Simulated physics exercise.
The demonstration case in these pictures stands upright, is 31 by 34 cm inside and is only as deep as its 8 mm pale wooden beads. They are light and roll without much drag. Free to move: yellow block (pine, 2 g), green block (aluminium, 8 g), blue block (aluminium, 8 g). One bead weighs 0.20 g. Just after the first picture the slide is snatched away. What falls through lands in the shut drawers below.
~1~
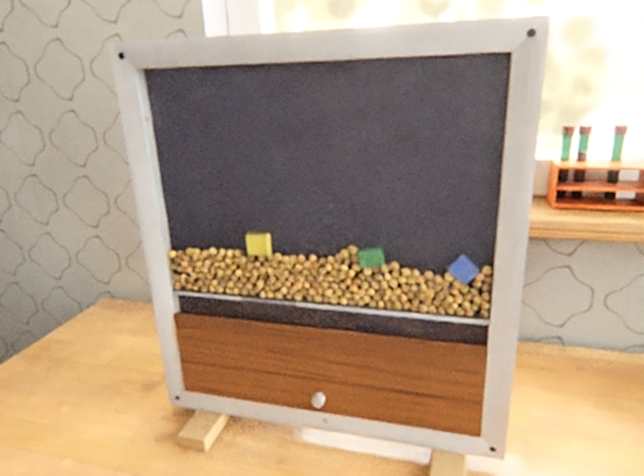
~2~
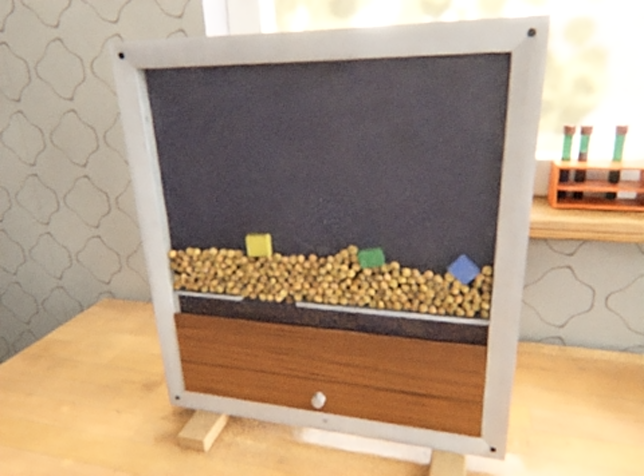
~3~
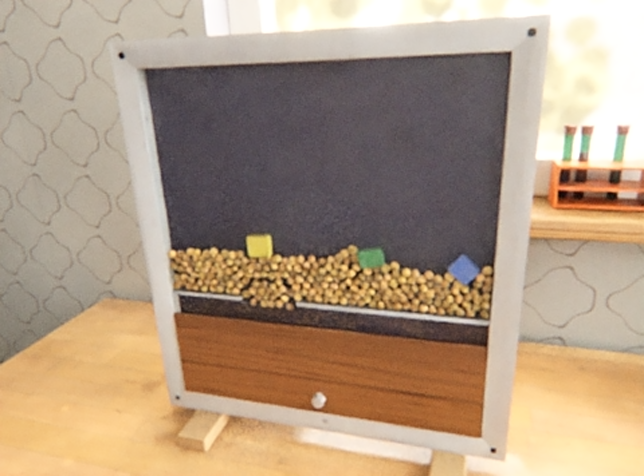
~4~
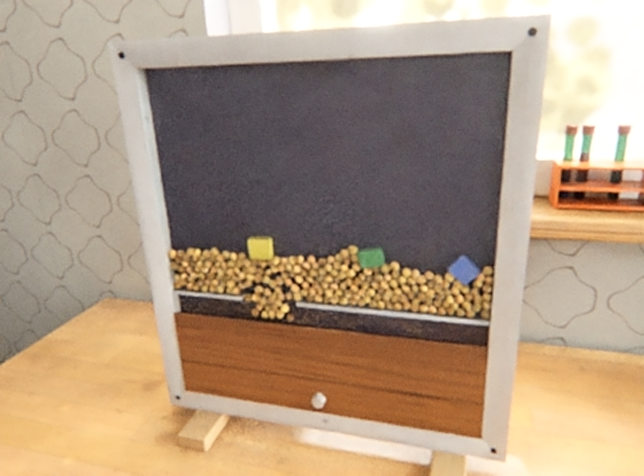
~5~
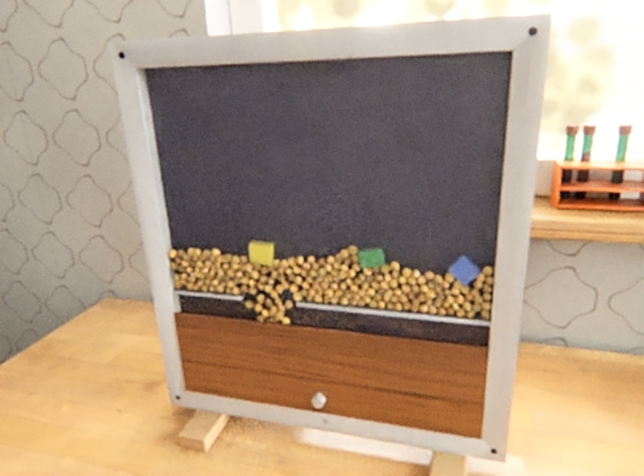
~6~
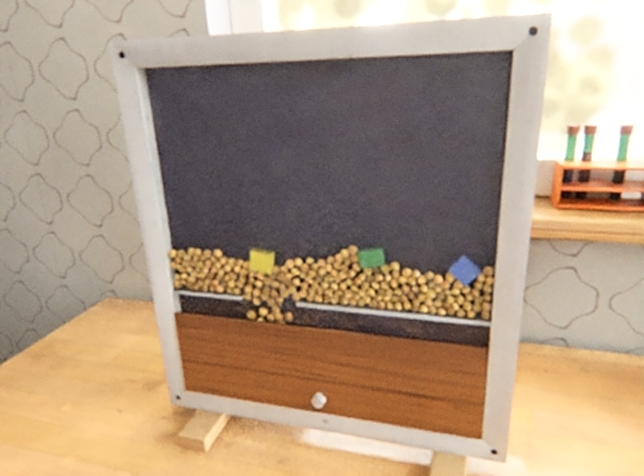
A framed dark panel held a layer of small pale beads topped by yellow, green and blue blocks; a gap opened beneath them, beads dropped through, and the yellow block sank and tilted slightly.
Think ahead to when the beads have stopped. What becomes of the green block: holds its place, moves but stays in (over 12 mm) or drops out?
Green block holds its place.
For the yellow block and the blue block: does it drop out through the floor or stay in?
Yellow block out, blue block in.
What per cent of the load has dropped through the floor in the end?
About 35 per cent.
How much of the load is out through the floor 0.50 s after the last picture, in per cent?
Roughly 35 per cent.
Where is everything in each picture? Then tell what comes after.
The first frame shows about 230 beads; beads' middle (310, 278); yellow block (259, 244); green block (371, 257) tilted 12°; blue block (463, 270) tilted 43°; slide (239, 297) to (302, 303).
The second frame shows beads' middle (316, 285); 0 out.
The third frame shows beads' middle (316, 285); 5 out.
The fourth frame shows beads' middle (316, 285); 13 out.
The fifth frame shows beads' middle (316, 285); 20 out.
The sixth frame shows beads' middle (316, 285); 24 out; yellow block (262, 261) tilted 9°; green block (371, 258) tilted 12°; blue block (465, 270) tilted 43°.
Then, 0.15 s later than the last picture, 25 % are out; yellow block below the floor; green block moved 0.0 cm tilted 13°; blue block moved 0.0 cm tilted 43°.
Then, 0.50 s later than the last picture, 35 % are out; yellow block below the floor; green block moved 0.0 cm tilted 13°; blue block moved 0.0 cm tilted 43°.
Then, 1.20 s later than the last picture, 35 % are out; yellow block below the floor; green block moved 0.0 cm tilted 13°; blue block moved 0.0 cm tilted 43°.
All still 1.4 s after it, 35 % are out; yellow block below the floor; green block moved 0.0 cm tilted 13°; blue block moved 0.0 cm tilted 43°.
